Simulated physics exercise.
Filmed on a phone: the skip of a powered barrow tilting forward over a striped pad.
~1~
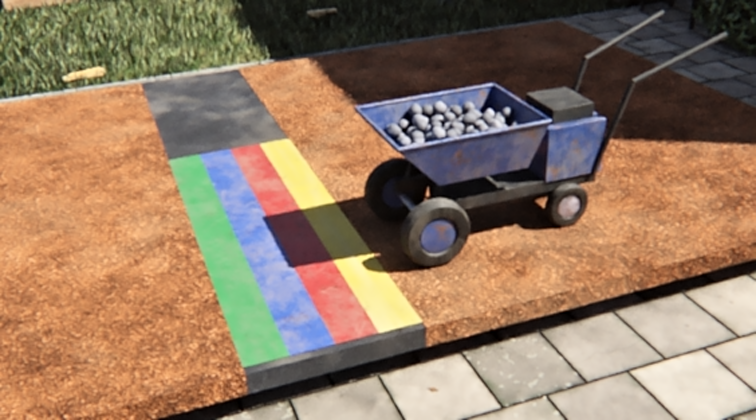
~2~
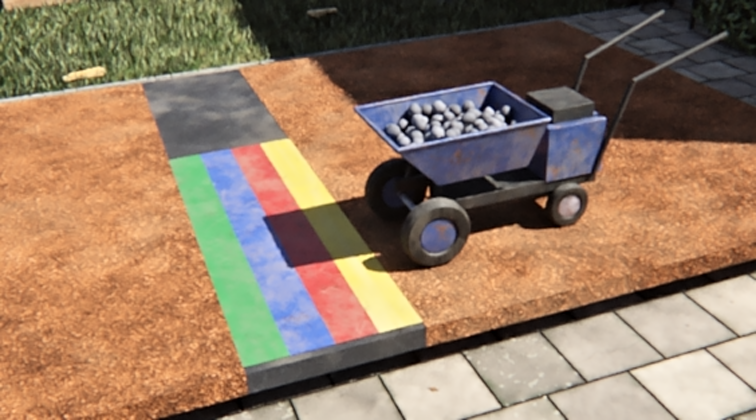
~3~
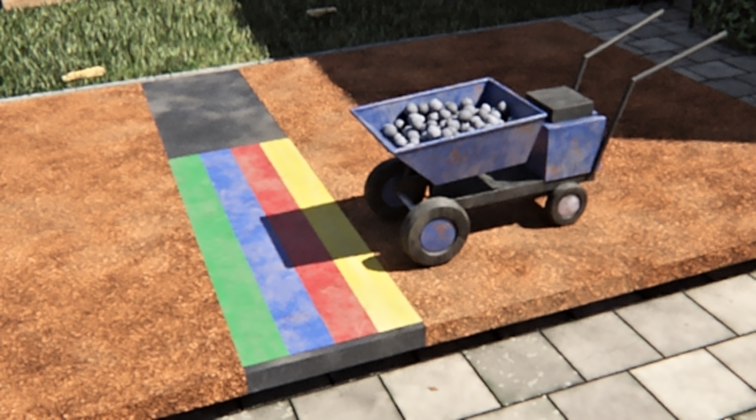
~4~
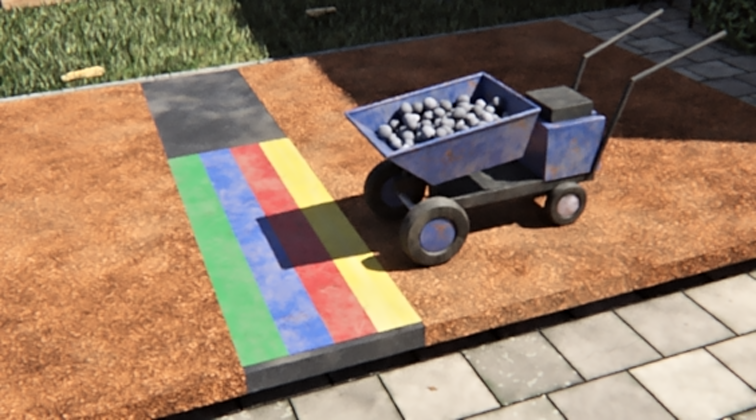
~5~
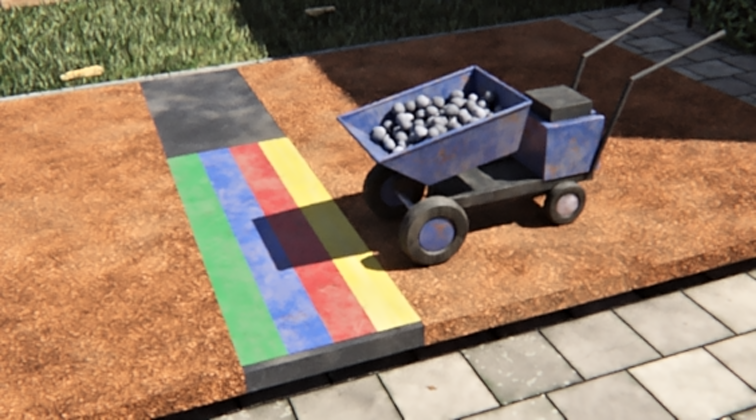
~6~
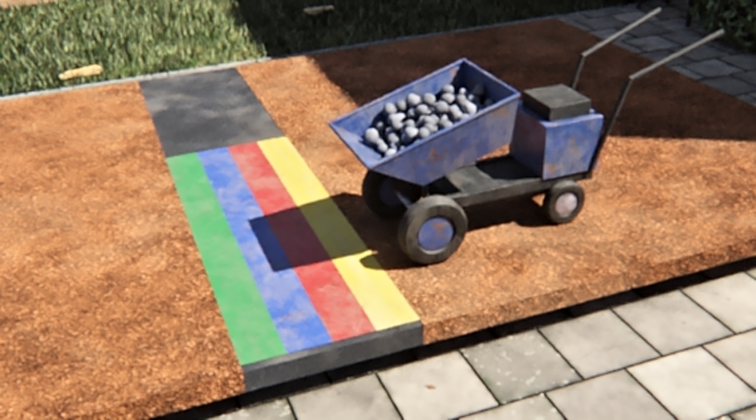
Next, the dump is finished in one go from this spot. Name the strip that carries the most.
Most covered: The blue band.
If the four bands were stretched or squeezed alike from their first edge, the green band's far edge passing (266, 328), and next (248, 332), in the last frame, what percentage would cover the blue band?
First some 30, then 30 per cent.
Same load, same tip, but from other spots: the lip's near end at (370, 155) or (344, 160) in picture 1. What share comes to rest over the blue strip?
In turn 40 and 20 in a hundred.
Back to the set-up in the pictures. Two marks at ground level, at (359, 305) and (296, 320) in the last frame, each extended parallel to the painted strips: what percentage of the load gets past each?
Near 100 % and 50 %.
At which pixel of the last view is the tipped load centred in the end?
Roughly at (267, 264).
Just after the last frame, skip tipped steeply; every one in the skip.
A moment on, skip tipped right over; the larger part in the skip; roughly a quarter over the red strip; about a tenth over the blue strip; just a few falling.
Further on, skip tipped right over; about a tenth in the skip; roughly a quarter over the red strip; roughly a third over the blue strip; roughly a quarter over the green strip; about a tenth off the paint.
When it is over, skip tipped right over; about a tenth in the skip; not one over the yellow strip; roughly a quarter over the red strip; roughly a third over the blue strip; roughly a quarter over the green strip; about a tenth off the paint.
